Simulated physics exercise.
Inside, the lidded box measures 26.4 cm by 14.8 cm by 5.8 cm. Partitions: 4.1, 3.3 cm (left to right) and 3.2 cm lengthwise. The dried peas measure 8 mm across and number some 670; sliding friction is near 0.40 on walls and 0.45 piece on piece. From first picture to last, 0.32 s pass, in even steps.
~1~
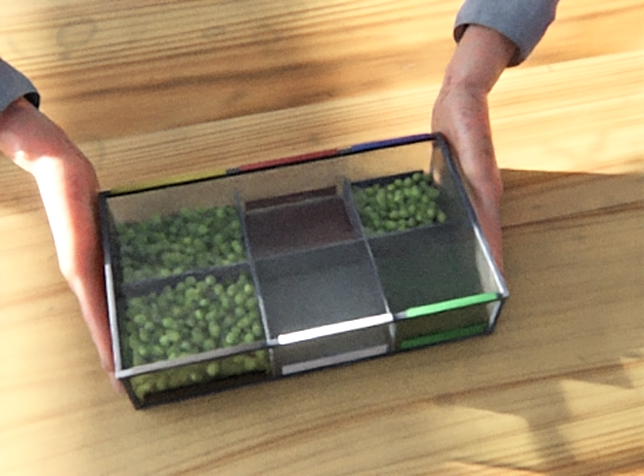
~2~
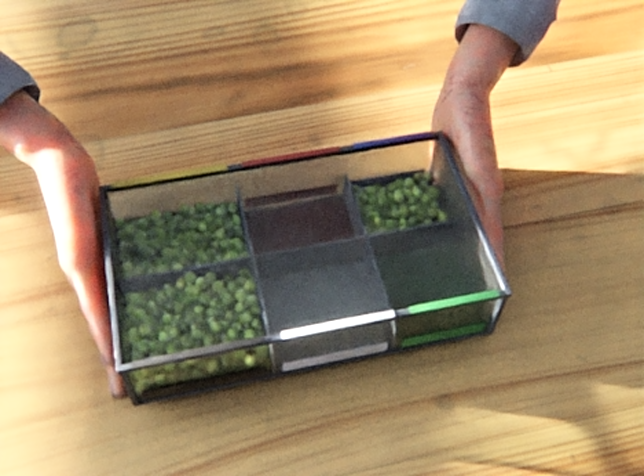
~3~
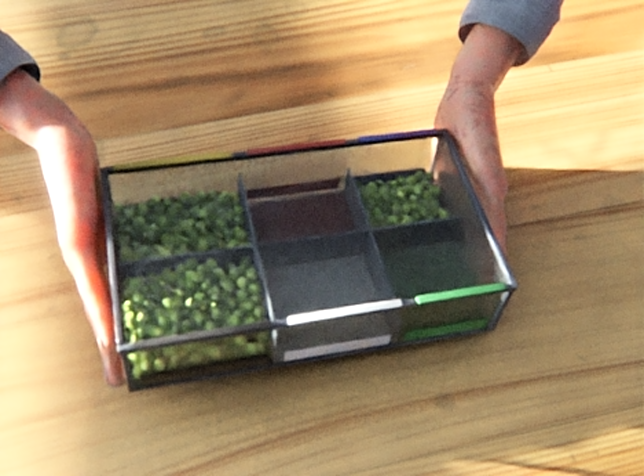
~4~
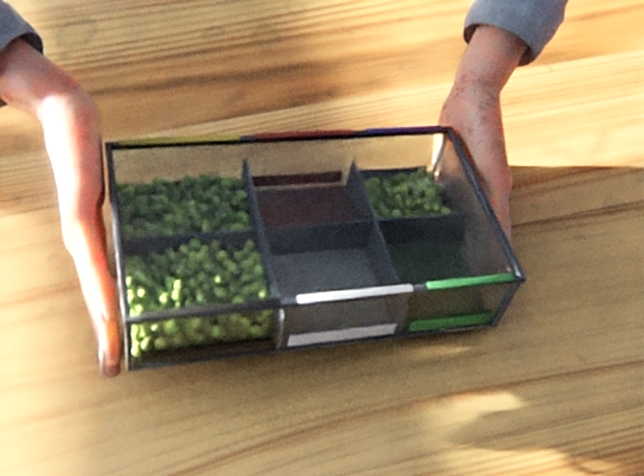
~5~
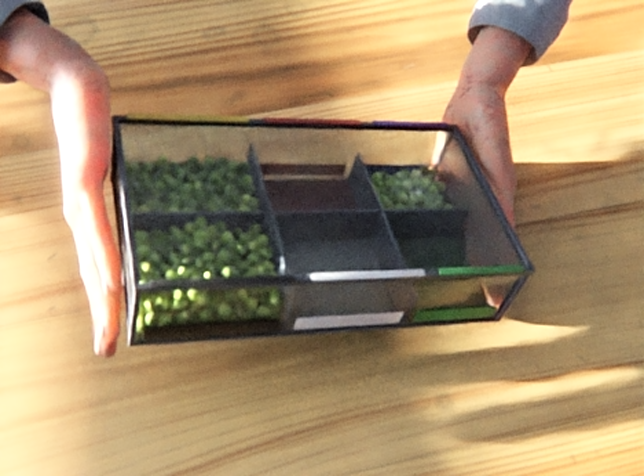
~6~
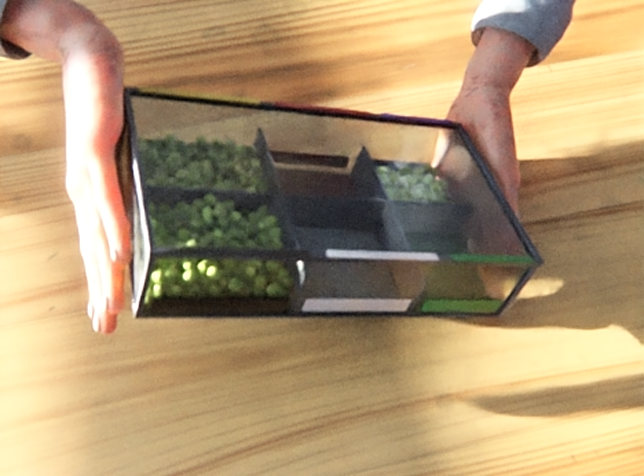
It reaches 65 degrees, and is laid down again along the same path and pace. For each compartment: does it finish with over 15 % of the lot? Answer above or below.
Red compartment: Below; blue compartment: Above; green compartment: Below; yellow compartment: Above; white compartment: Below; black compartment: Above.
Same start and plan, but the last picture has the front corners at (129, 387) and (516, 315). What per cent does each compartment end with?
Red 0; blue 20; green 0; yellow 30; white 5; black 50.
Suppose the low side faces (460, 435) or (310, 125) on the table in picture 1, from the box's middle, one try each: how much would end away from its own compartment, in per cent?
About 15 and 10 per cent.
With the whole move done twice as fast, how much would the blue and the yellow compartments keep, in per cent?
In that case blue 20; yellow 40.
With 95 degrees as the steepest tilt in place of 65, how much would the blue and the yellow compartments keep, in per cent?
Blue 25; yellow 40.
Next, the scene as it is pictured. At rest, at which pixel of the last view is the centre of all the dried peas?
Around (229, 257).
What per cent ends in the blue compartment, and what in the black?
Blue 20; black 30.
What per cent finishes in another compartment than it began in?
About 15 per cent.
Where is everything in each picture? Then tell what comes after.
Box tilt 0 degrees, front corners at (123, 372) and (502, 294); blue 20 %, yellow 40 %, black 45 %, in the first picture.
Box tilt 1 degrees, front corners at (123, 366) and (504, 292), in the second picture.
Box tilt 6 degrees, front corners at (124, 347) and (510, 285), lowest corner right back, in the third picture.
Box tilt 11 degrees, front corners at (130, 318) and (518, 277), lowest corner right back, in the fourth picture.
Box tilt 16 degrees, front corners at (140, 285) and (527, 269), lowest corner right back, in the fifth picture.
Box tilt 22 degrees, front corners at (155, 250) and (535, 261), lowest corner right back; blue 20 %, yellow 40 %, black 45 %, in the sixth picture.
Then, 0.65 s after the last picture, tilt 63 degrees; red 5 %, blue 20 %, yellow 40 %, white 5 %, black 35 %.
Then, 1.09 s after the last picture, tilt 26 degrees; red 5 %, blue 20 %, yellow 35 %, white 5 %, black 30 %.
Then, 1.61 s after the last picture, tilt 0 degrees; red 5 %, blue 20 %, yellow 35 %, white 5 %, black 30 %.
In the end, red 5 %, blue 20 %, green 0 %, yellow 35 %, white 5 %, black 30 %.
